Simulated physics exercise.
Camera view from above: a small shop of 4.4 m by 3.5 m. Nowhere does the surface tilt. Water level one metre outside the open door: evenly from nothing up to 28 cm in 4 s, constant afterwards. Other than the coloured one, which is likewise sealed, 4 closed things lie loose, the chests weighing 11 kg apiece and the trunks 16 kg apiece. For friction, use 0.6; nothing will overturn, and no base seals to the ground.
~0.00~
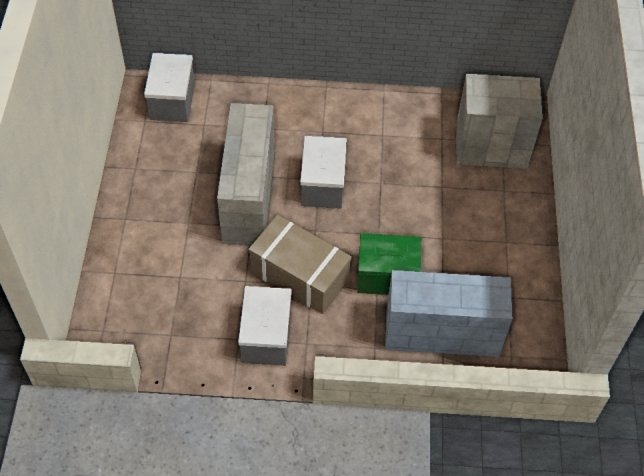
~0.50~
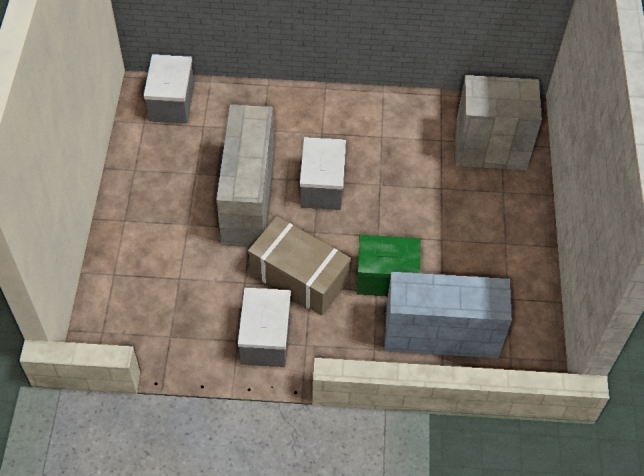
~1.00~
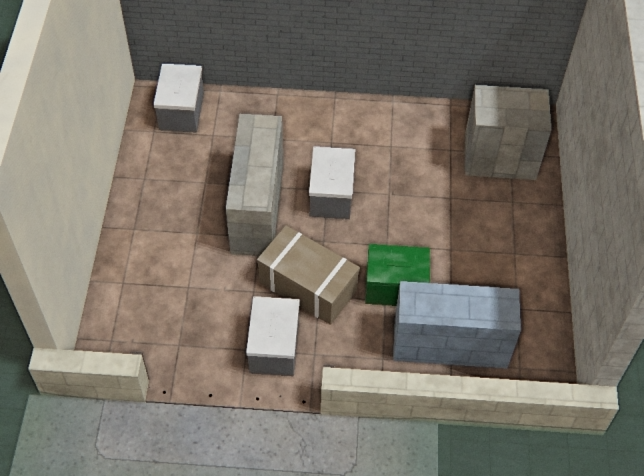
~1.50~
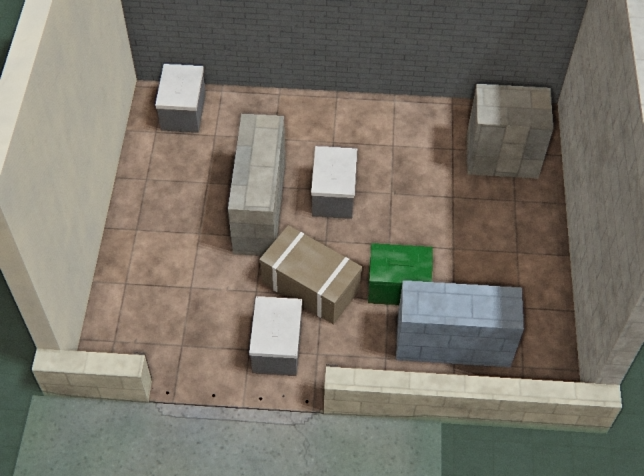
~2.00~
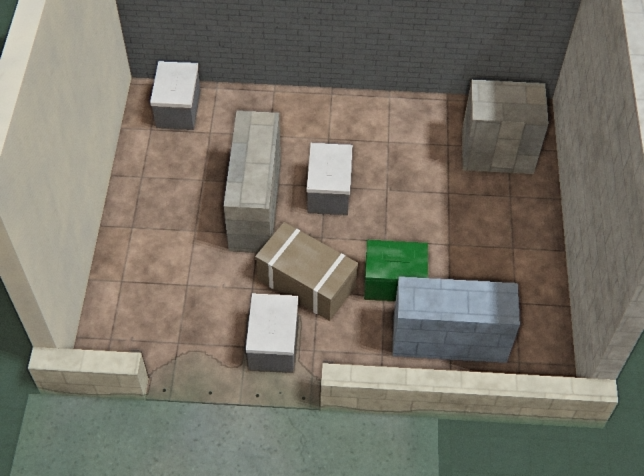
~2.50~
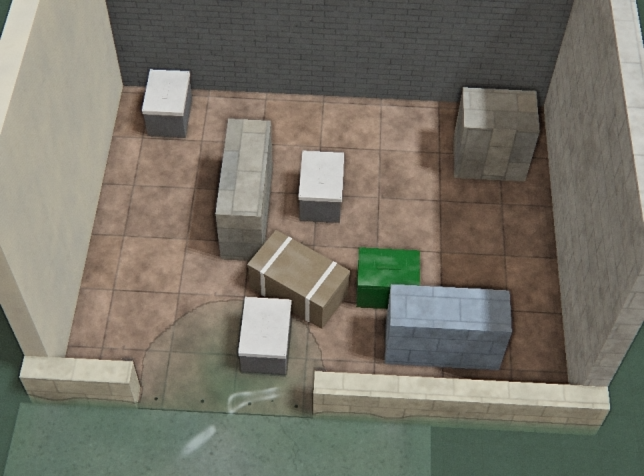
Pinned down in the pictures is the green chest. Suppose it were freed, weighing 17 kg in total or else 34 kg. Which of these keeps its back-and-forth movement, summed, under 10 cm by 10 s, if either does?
It is going to need the bigger figure.
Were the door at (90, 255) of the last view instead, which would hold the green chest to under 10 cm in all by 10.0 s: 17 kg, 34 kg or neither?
Result: Neither option suffices.
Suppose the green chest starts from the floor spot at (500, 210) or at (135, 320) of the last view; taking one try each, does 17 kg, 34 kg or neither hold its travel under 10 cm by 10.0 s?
Going in order: Neither weight works, heavier weight required.
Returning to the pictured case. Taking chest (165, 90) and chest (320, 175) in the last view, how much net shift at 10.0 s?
The first is 200 cm from its start, the second 150 cm.
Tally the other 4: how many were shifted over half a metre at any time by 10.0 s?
The count comes to 4.
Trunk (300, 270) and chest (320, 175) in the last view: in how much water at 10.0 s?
Around 15 cm and 23 cm.
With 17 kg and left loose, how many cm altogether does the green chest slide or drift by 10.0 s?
Some 140 centimetres of travel in total.
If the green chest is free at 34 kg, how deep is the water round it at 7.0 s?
About 6 cm.
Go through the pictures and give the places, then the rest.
The first frame shows the green chest at (391, 254) rests on the ground; water covers 0.0 m2; 0 of 5 have shifted.
The second frame shows the green chest at (390, 255), on the bottom; 0.0 m2 under water; 0 of 5 have shifted.
The third frame shows the green chest at (399, 264) rests on the ground; water covers 0.0 m2; 0 of 5 have shifted.
The fourth frame shows the green chest at (401, 264), on the bottom; 0.0 m2 under water; 0 of 5 have shifted.
The fifth frame shows the green chest at (397, 260) rests on the ground; water covers 0.2 m2; 0 of 5 have shifted.
The sixth frame shows the green chest at (389, 268) rests on the ground; 0.8 m2 under water; 0 of 5 have shifted.
After 3.5 s the green chest would be 0 cm from its start with 17 kg and 0 cm from its start with 34 kg; 1 cm of water round it then.
After 4.5 s the green chest would be 16 cm from its start with 17 kg and 1 cm from its start with 34 kg; 6 cm of water round it then.
After 7.0 s the green chest would be 65 cm from its start with 17 kg and 1 cm from its start with 34 kg; 6 cm of water round it then.
After 10.0 s the green chest would be 85 cm from its start with 17 kg and 2 cm from its start with 34 kg; 12 cm of water round it then.
